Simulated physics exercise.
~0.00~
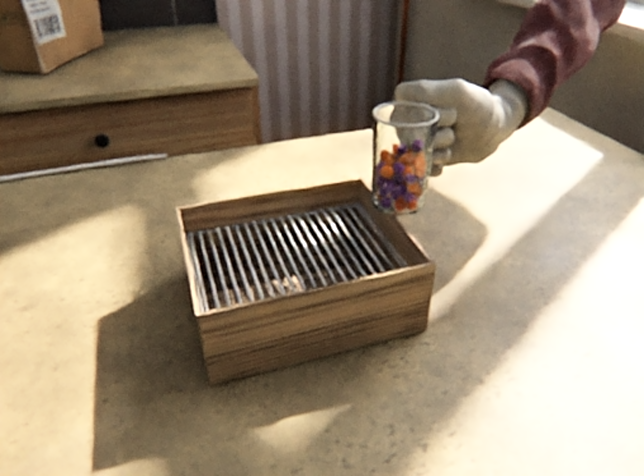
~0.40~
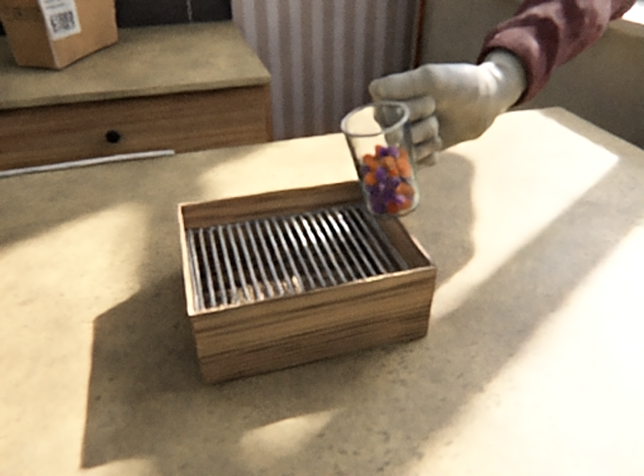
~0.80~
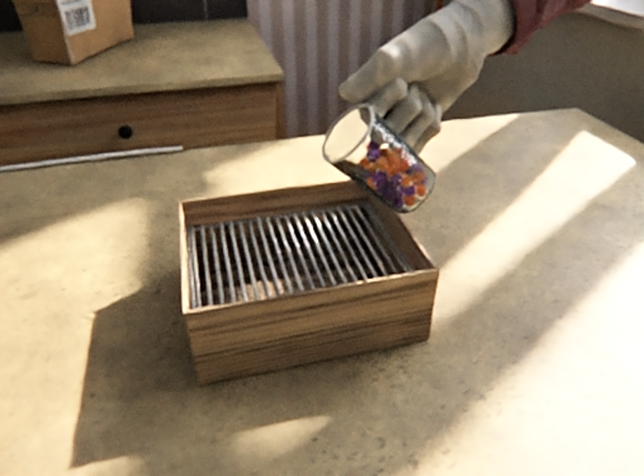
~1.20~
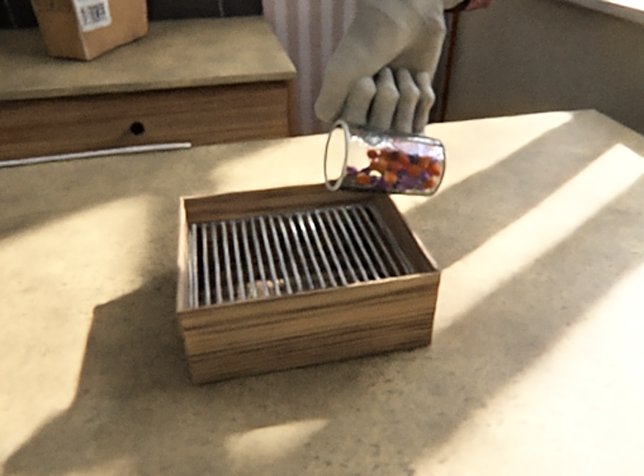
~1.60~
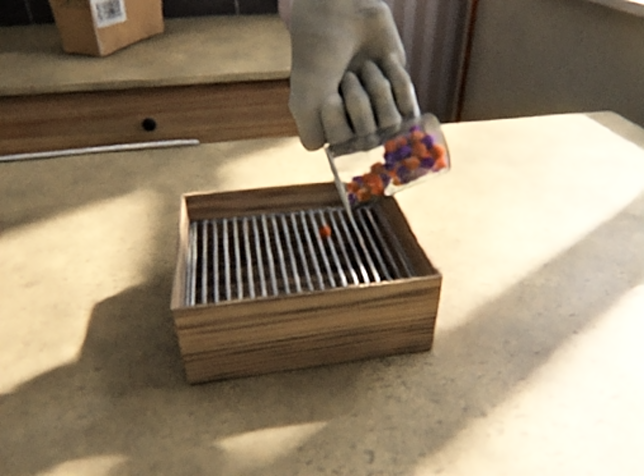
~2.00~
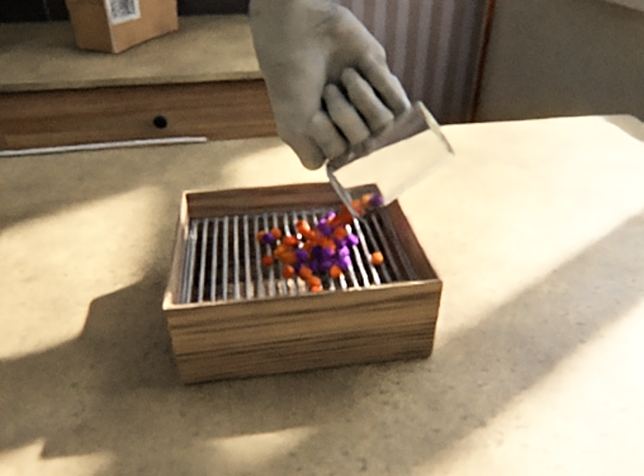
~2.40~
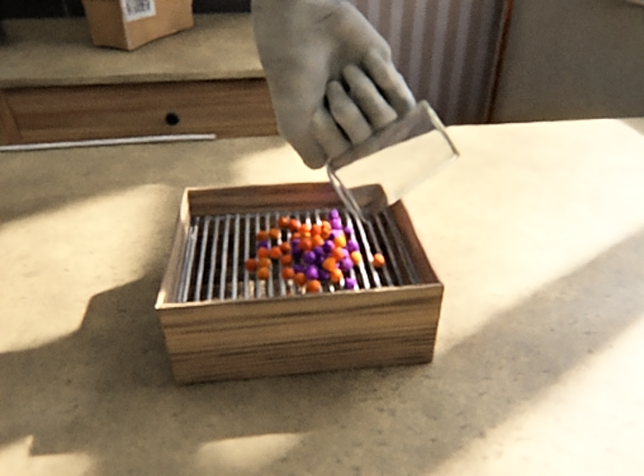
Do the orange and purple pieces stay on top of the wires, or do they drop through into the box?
Both the orange and the purple pieces stay on top of the wires, and neither colour drops through.
